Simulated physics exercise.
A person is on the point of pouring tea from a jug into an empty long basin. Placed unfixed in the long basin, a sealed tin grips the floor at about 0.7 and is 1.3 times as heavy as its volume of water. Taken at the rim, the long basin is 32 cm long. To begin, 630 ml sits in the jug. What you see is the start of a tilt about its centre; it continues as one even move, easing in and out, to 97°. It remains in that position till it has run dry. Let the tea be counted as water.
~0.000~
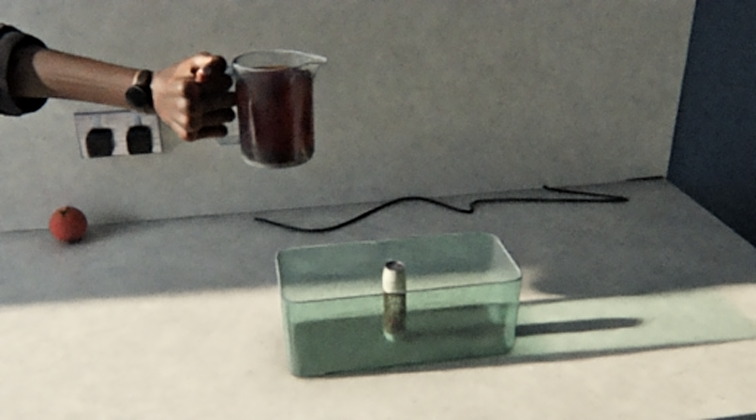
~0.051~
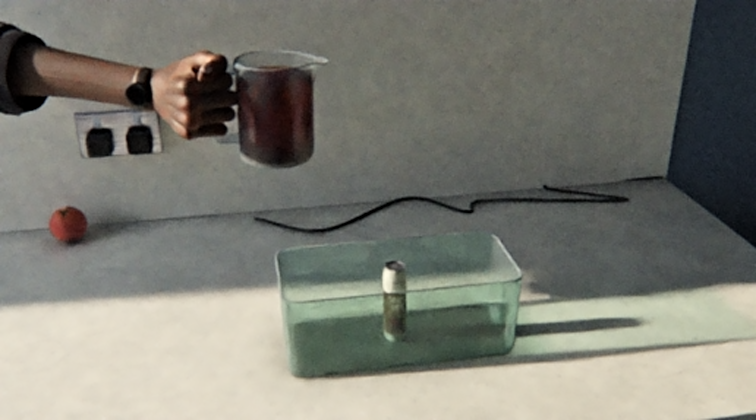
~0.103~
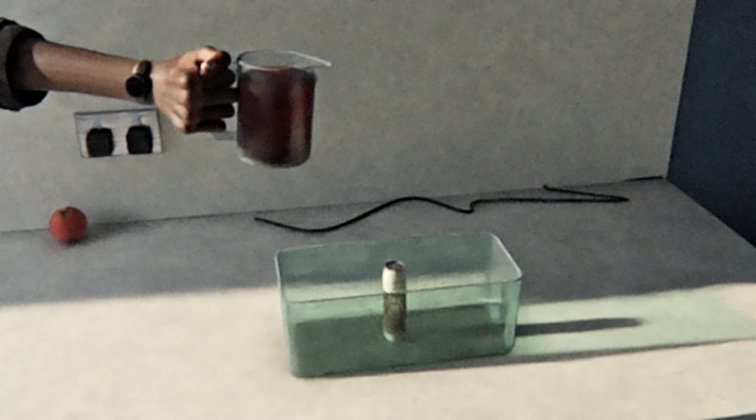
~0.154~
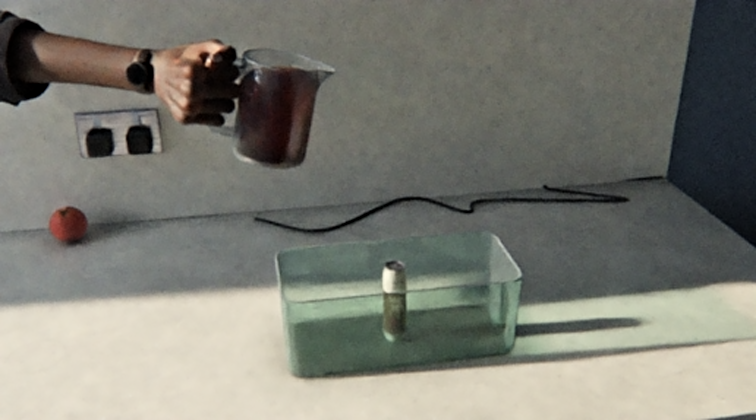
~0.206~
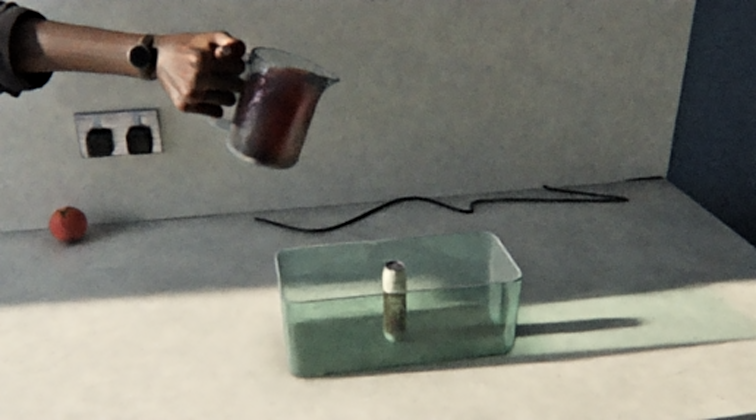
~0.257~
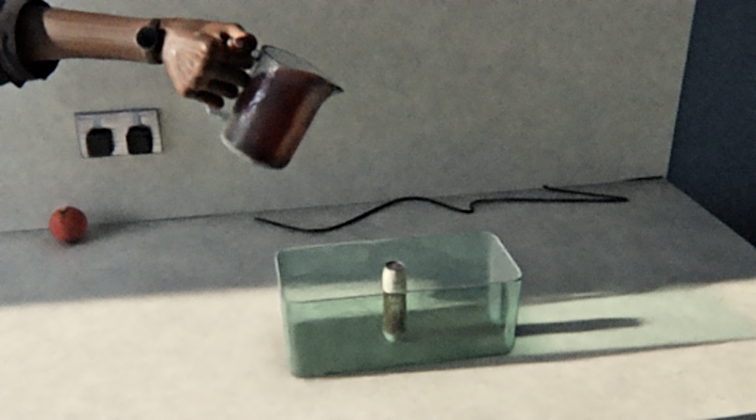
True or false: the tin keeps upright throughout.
True.
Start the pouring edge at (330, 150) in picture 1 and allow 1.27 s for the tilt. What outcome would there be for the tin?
Then it tips over.
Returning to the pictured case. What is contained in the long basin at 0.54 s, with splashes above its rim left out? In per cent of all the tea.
Around 3%.
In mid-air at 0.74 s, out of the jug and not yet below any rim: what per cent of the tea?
Near 32 per cent, I'd say.
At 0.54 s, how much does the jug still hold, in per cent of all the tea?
I'd put it near 70 percent.
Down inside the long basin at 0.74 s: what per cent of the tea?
Near 40 in a hundred.
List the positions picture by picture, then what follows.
The first frame shows tilt 0°; pouring edge (327, 59); surface from (236, 76) to (311, 72); the long basin's rim runs from (279, 276) to (508, 255); the tin's top is at (395, 269).
The second frame shows tilt 1°; pouring edge (328, 60); surface from (237, 75) to (312, 72).
The third frame shows tilt 5°; pouring edge (331, 64); surface from (240, 74) to (314, 74).
The fourth frame shows tilt 11°; pouring edge (336, 70); surface from (242, 75) to (319, 75).
The fifth frame shows tilt 20°; pouring edge (341, 79); surface from (243, 84) to (327, 77).
The sixth frame shows tilt 30°; pouring edge (345, 90); surface from (242, 94) to (338, 80).
By 0.54 s the tilt is 86° and 69 per cent is still to pour; the tin stands where it began.
By 0.74 s the tilt is 97° and 28 per cent is still to pour; the tin stands where it began.
By 0.96 s the tilt is 97° and 9 per cent is still to pour; the tin stands where it began.
By 1.19 s the tilt is 97° and 3 per cent is still to pour; the tin stands where it began.
At rest the tin stands where it began.
